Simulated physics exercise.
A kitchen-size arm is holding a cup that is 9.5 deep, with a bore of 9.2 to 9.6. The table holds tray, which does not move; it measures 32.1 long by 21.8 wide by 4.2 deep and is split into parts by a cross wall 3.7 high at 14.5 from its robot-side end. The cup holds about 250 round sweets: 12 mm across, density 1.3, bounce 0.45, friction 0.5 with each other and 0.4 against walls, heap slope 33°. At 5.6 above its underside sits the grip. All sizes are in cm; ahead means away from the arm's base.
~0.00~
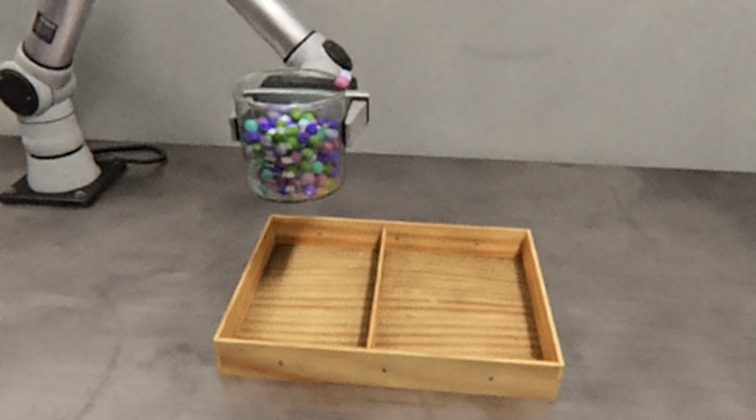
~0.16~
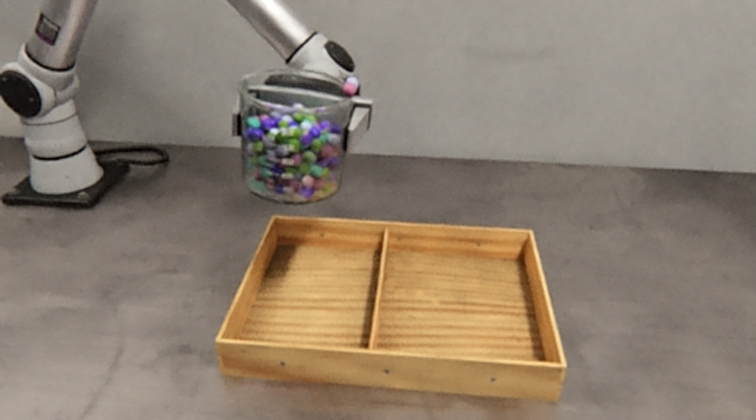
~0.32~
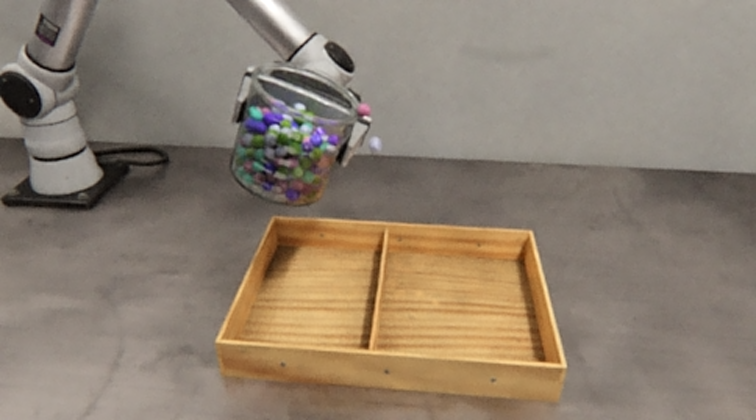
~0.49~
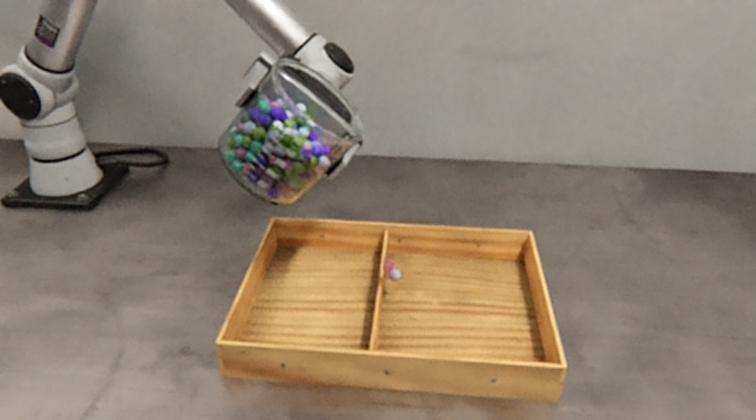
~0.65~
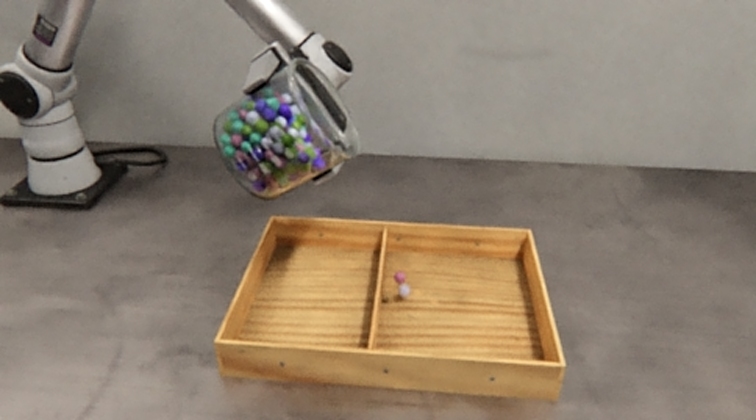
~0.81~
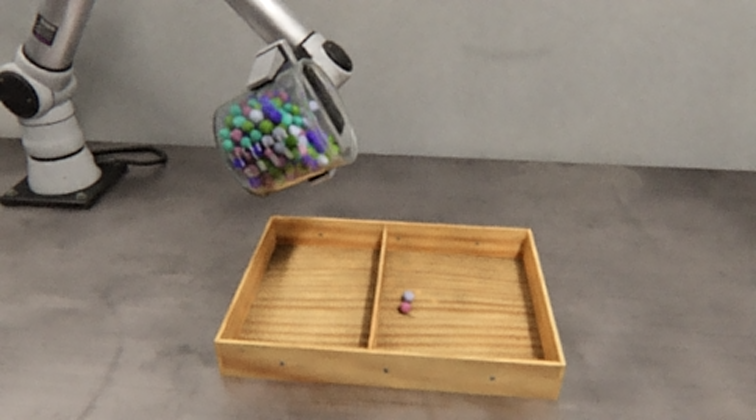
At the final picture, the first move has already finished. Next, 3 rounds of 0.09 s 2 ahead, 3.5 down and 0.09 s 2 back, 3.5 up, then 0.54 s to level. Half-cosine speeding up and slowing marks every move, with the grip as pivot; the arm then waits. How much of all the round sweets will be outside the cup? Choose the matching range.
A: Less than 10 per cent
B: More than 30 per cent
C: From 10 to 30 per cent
Option C: From 10 to 30 per cent.
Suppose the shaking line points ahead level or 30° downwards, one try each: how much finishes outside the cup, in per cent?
Estimates, in order: 40 % then 20 %.
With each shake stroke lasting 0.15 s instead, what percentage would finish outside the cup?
That change gives some 0 percent.
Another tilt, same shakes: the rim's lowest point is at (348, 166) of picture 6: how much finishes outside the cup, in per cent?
I'd say close to 30 per cent.
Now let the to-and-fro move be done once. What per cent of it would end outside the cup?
I'd expect close to 5 per cent then.
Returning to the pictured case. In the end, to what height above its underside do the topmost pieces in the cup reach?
Around 8.5 cm up.
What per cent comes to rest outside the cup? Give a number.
Roughly 15 percent.
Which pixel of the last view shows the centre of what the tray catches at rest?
It lands close to (481, 309).
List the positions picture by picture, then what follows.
The first picture shows cup middle at (293, 136), level; upper third of the load around (292, 131), from x 250 to 345, top at y 75; 249 in the cup.
The second picture shows cup middle at (294, 137), tilted 6° forward; upper third of the load around (292, 132), from x 250 to 350, top at y 85.
The third picture shows cup middle at (292, 137), tilted 21° forward; upper third of the load around (280, 130), from x 240 to 375, top at y 105; 247 in the cup, 2 in flight or on a rim.
The fourth picture shows cup middle at (289, 136), tilted 41° forward; upper third of the load around (272, 124), from x 235 to 395, top at y 100; 247 in the cup, 2 in the far-side part.
The fifth picture shows cup middle at (286, 133), tilted 56° forward; upper third of the load around (268, 118), from x 225 to 405, top at y 95; 247 in the cup, 2 in the far-side part.
The sixth picture shows cup middle at (286, 132), tilted 62° forward; upper third of the load around (266, 117), from x 225 to 410, top at y 95; 247 in the cup, 2 in the far-side part.
After 1.24 s, tilted 62° forward, highest piece 25 above the table; 231 in the cup, 9 in the far-side part, 9 in flight or on a rim.
After 1.67 s, tilted 21° forward, highest piece 24 above the table; 207 in the cup, 41 in the far-side part, 1 in flight or on a rim.
After 2.09 s, level, highest piece 25 above the table; 207 in the cup, 42 in the far-side part.
After 3.14 s, level, highest piece 25 above the table; 207 in the cup, 42 in the far-side part.
At rest, 207 in the cup, 42 in the far-side part. That is 17 % outside the cup.
